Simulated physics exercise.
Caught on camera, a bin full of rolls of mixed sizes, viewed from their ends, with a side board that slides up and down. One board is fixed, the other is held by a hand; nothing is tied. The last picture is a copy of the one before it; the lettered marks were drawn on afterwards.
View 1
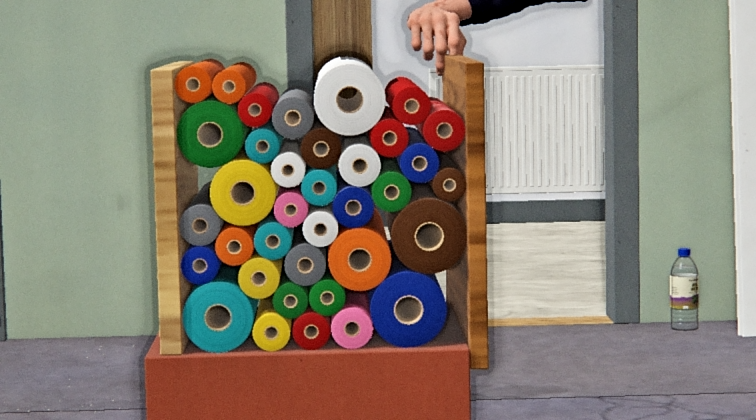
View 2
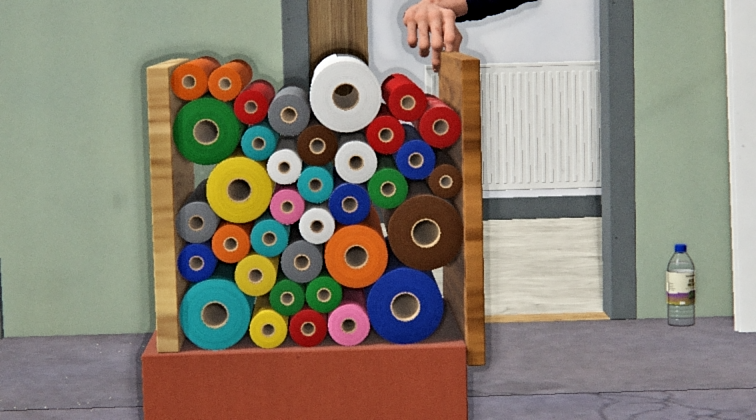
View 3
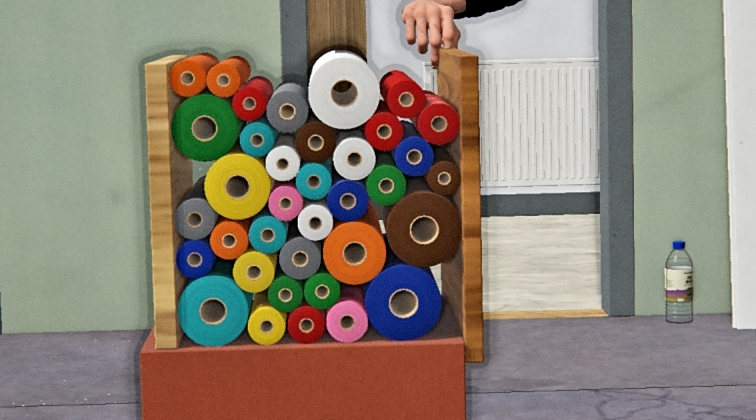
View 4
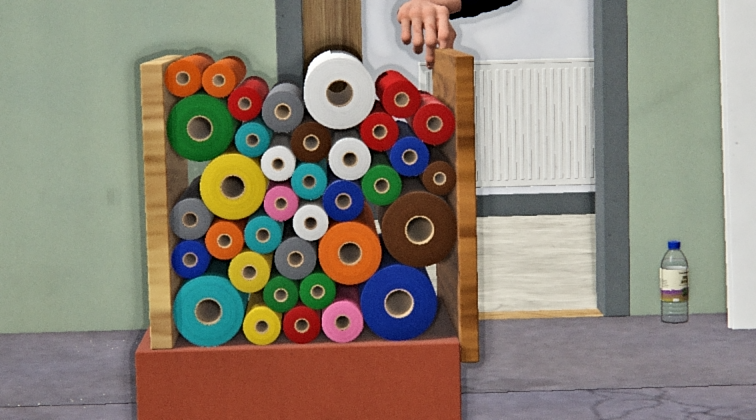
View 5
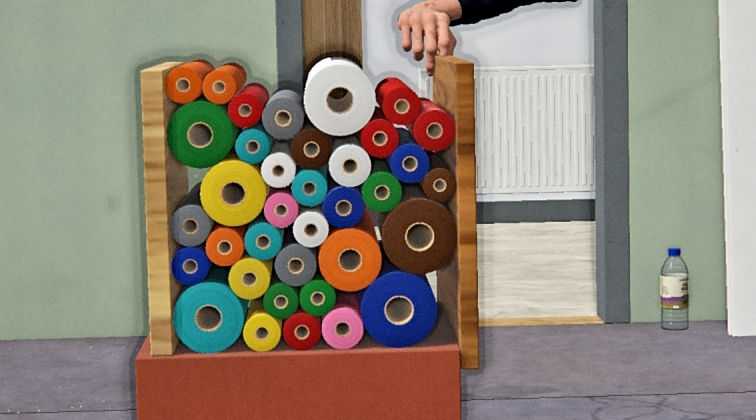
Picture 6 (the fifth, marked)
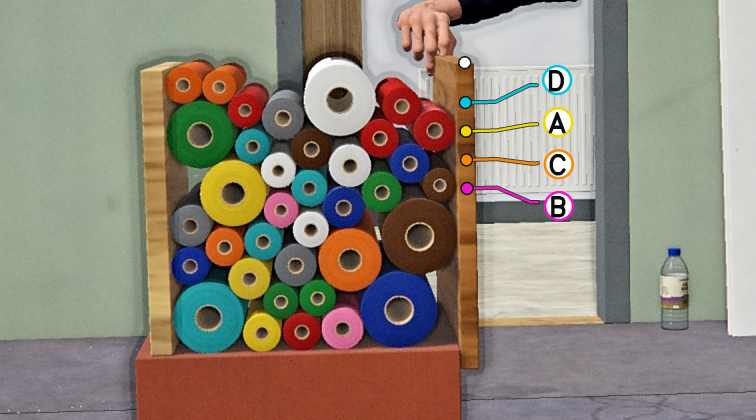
A hand rests on the right side board while the stacked colourful rolls stay still.
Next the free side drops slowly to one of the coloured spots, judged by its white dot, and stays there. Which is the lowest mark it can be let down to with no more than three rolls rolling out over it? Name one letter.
The answer is mark B.
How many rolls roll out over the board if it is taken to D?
It comes to none.
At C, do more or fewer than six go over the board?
It loses fewer than six.
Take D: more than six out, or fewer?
At D, fewer than six.
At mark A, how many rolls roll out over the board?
It comes to none.
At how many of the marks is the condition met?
Four of them.
On the marked copy, A at (466, 131); B at (467, 188); C at (466, 160); D at (465, 103); the white dot at (465, 63).
With B. Early on, top of the board (456, 121).
Further on, top of the board (457, 187).
At the end, top of the board (457, 188), two out over the board.
As for the rest, A none out over the board; C none out over the board; D none out over the board.
